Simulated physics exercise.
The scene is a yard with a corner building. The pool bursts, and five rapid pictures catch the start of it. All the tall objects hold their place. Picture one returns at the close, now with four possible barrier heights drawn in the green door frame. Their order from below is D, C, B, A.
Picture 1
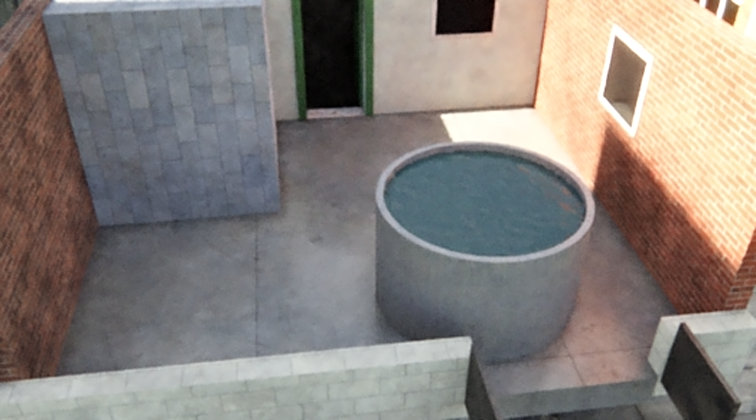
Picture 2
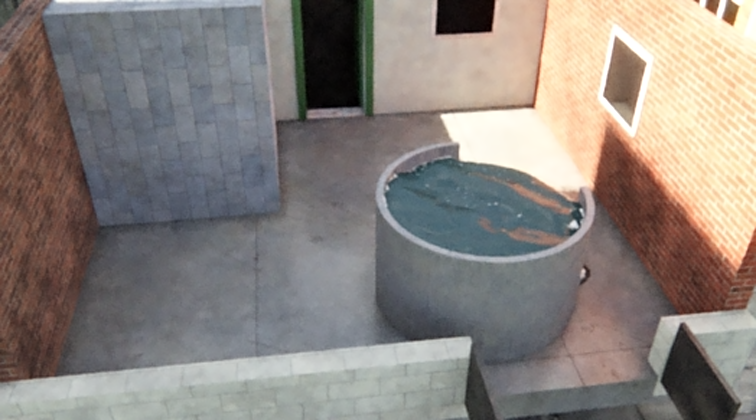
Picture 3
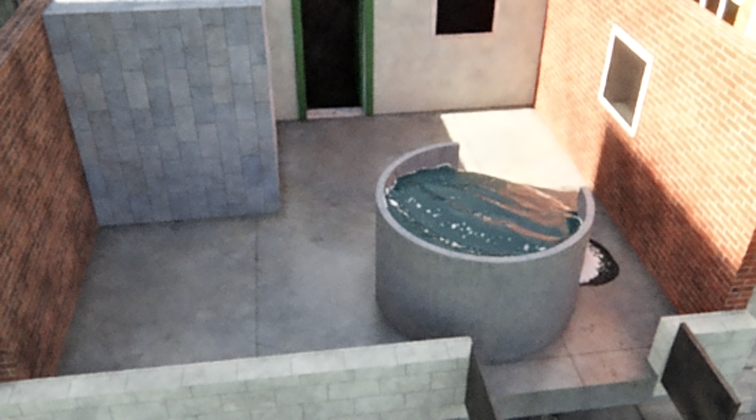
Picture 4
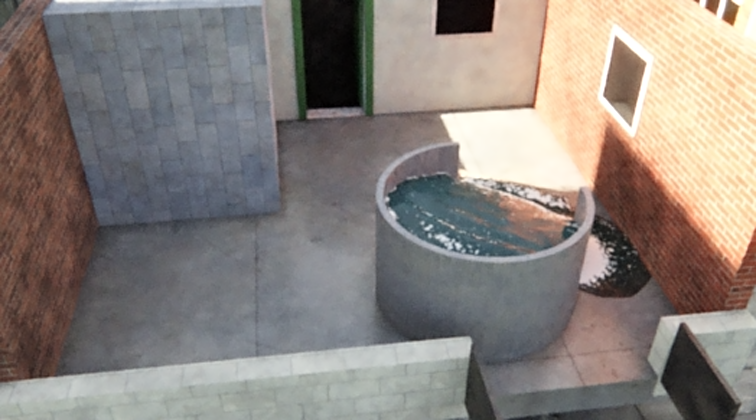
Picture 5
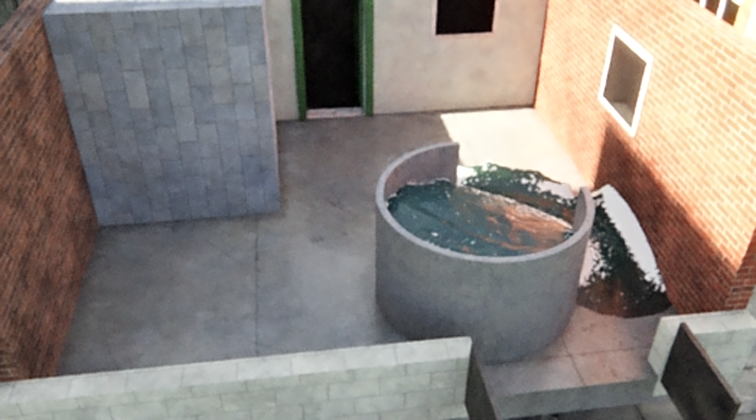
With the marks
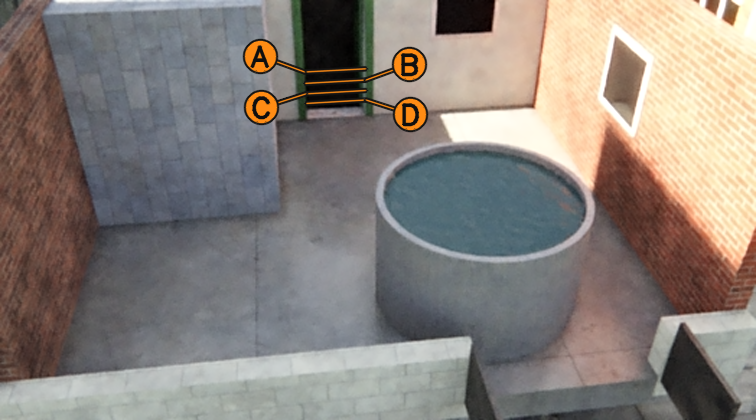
In a walled yard with brick sides and a green-framed doorway, a round grey tank stands full of still water. A section of its back right rim disappears, and water pours out through the gap, its level dropping as a foaming pool spreads across the ground toward the right brick wall.
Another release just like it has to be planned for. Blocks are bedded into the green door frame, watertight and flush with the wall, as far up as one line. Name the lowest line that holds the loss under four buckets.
It is D.
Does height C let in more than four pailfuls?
No, not at all.
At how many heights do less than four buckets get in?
All of the four.
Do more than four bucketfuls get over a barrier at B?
No, that is safe.
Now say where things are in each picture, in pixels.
The first frame shows water in the pool at rest, its middle at (483, 201); foot of the green doorway at (336, 117); open gate at (568, 323).
The second frame shows front seen at (575, 262), 2 % of the ground wet.
The third frame shows front seen at (605, 267), 6 % of the ground wet.
The fourth frame shows front seen at (645, 264), 11 % of the ground wet.
The fifth frame shows front seen at (655, 293), 16 % of the ground wet.
On the marked copy, A at (335, 70); B at (335, 81); C at (336, 92); D at (336, 101); from the bottom up D, C, B, A.
If A is chosen, nothing gets over.
If B is chosen, nothing gets over.
If C is chosen, nothing gets over.
If D is chosen, a splash gets over, under a bucket.
